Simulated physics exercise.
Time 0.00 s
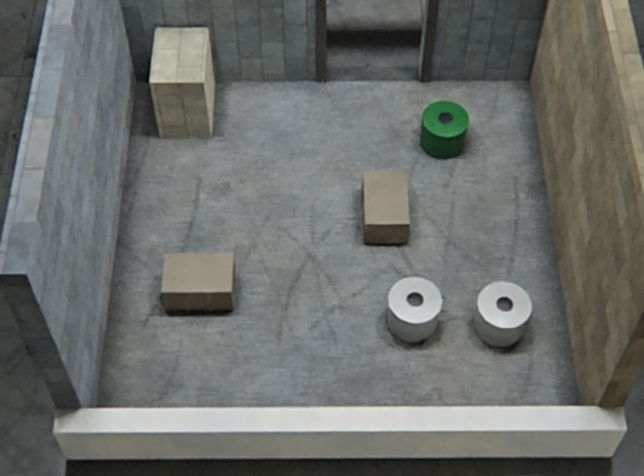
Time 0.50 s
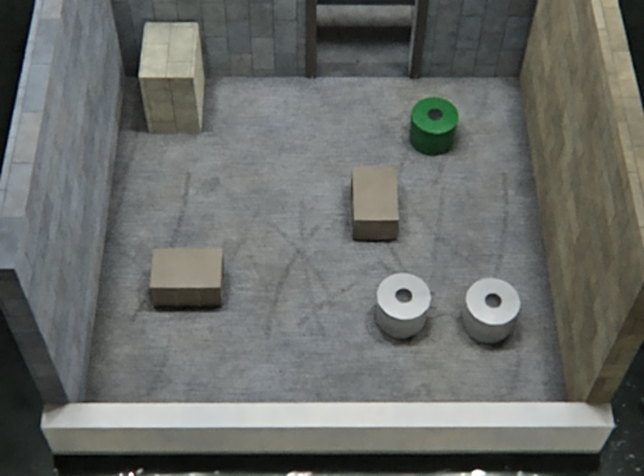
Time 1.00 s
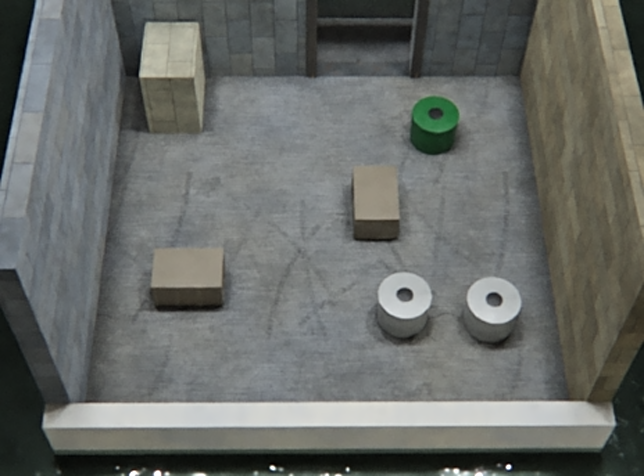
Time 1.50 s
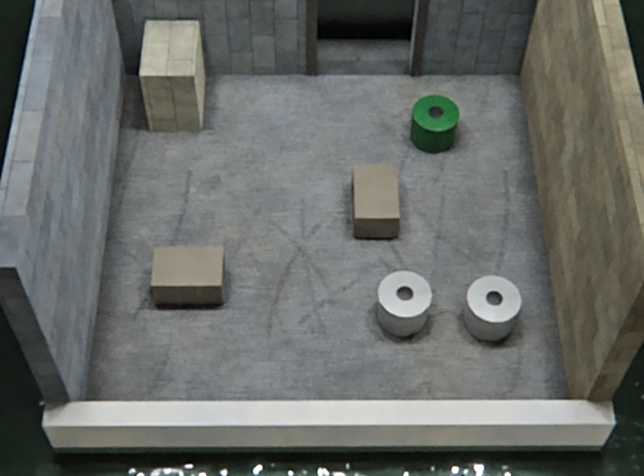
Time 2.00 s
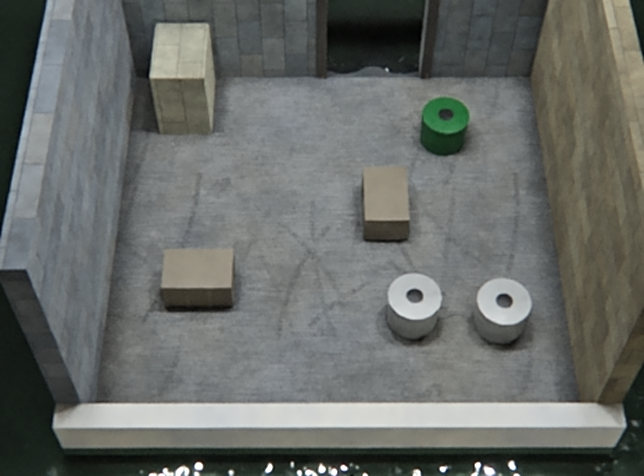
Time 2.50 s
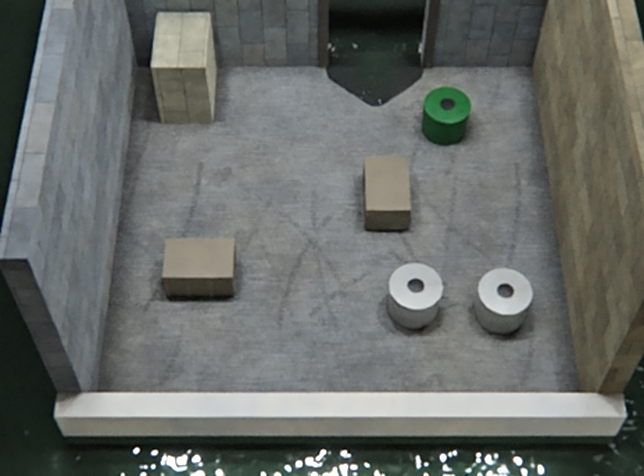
In a small walled shop seen from above, two tan crates, two white tubs and a green tub stand on a dry grey floor, a pale block in the back corner. Dark water gathers outside the walls, then slips through the back doorway onto the floor, while every object stays put.
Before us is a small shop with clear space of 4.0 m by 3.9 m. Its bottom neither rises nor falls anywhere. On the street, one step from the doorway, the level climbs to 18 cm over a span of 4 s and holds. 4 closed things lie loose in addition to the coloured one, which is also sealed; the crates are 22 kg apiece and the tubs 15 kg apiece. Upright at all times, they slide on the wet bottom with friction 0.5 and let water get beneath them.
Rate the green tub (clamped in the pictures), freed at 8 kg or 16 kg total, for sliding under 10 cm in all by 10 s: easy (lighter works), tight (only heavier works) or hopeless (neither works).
Tight.
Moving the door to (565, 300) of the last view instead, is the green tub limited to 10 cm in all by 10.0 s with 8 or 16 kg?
If so, only the heavier one succeeds.
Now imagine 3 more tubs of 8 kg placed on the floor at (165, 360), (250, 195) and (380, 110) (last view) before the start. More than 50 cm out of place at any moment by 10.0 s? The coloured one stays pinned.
Spot one stays inside, spot two crosses the limit, spot three crosses the limit.
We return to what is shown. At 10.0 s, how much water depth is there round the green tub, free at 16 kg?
Around 6 cm.
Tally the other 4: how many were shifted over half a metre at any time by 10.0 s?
My count gives 0.
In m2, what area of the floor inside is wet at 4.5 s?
Roughly 5.0 m2 of it is wet.
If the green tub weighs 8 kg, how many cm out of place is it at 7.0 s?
It would be some 80 cm from its spot.
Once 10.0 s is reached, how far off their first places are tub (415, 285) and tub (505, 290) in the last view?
0 cm, 0 cm.
After 3.5 s the green tub would be 0 cm from its start with 8 kg and 0 cm from its start with 16 kg; 2 cm of water round it then.
After 4.5 s the green tub would be 11 cm from its start with 8 kg and 0 cm from its start with 16 kg; 4 cm of water round it then.
After 7.0 s the green tub would be 71 cm from its start with 8 kg and 0 cm from its start with 16 kg; 5 cm of water round it then.
After 10.0 s the green tub would be 71 cm from its start with 8 kg and 0 cm from its start with 16 kg; 6 cm of water round it then.
